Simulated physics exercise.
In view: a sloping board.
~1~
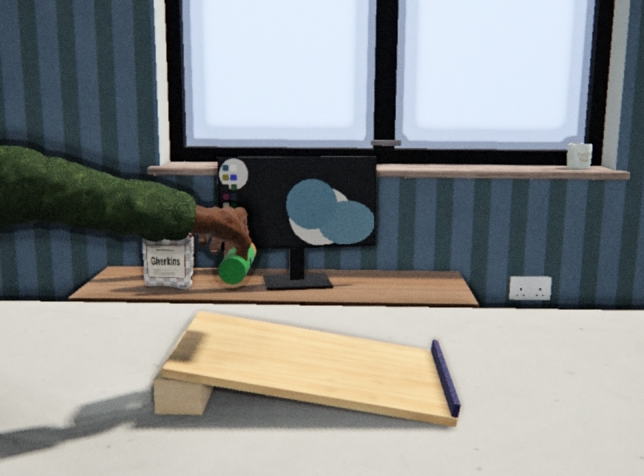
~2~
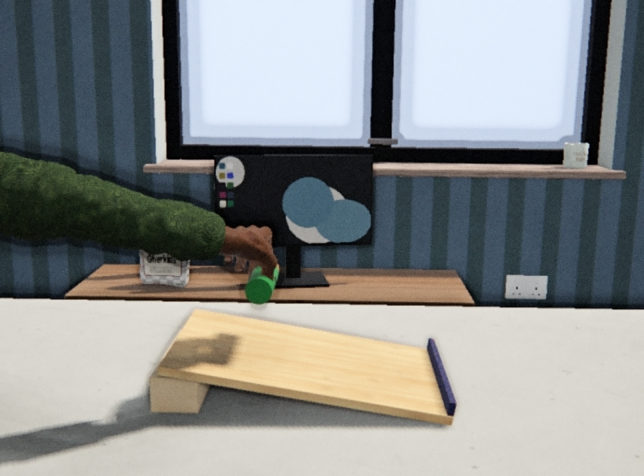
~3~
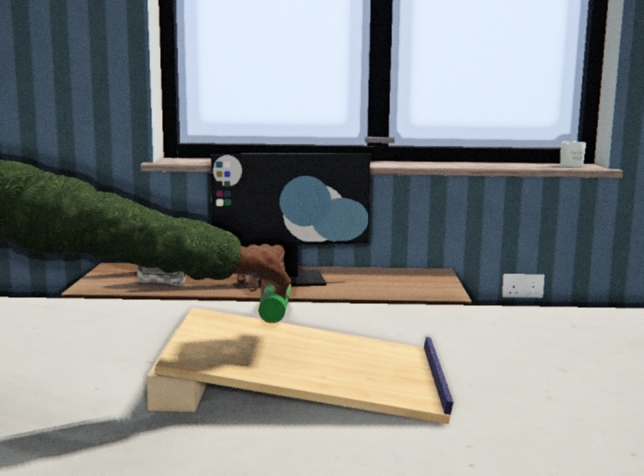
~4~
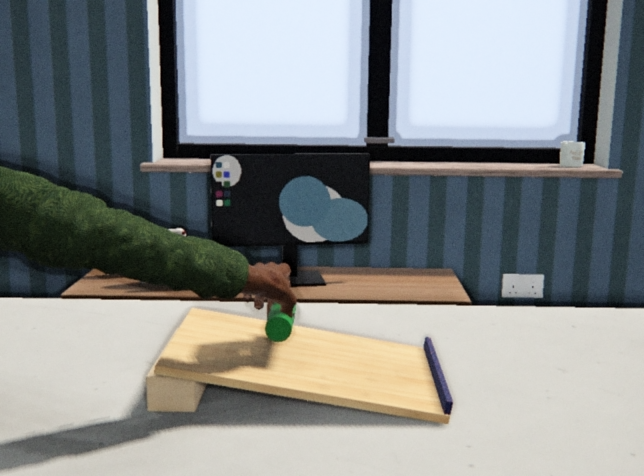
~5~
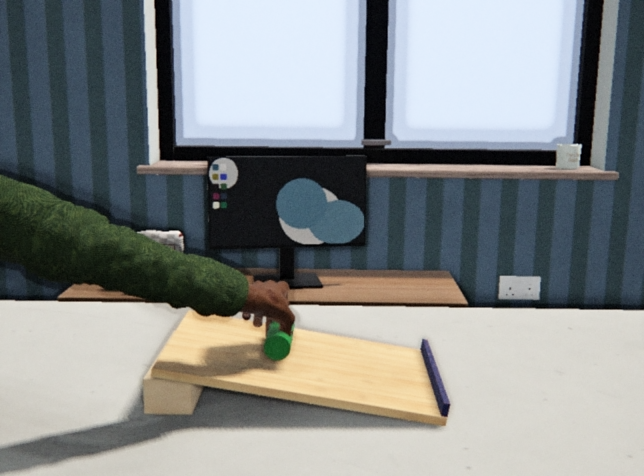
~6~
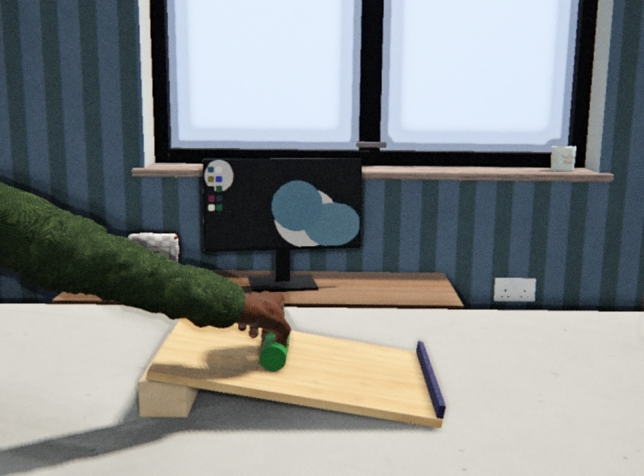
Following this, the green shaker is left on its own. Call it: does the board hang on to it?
No, it goes down the board.
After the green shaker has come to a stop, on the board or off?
Once it settles, it is resting on top.
Then, 0.60 s after the last picture, green shaker rolled well along near (339, 355).
Then, 0.80 s after the last picture, green shaker rolled well along near (400, 365).
At rest, moved from the start, green shaker. Seen from the same camera at the end, green shaker near (415, 367). The green shaker runs down the board.
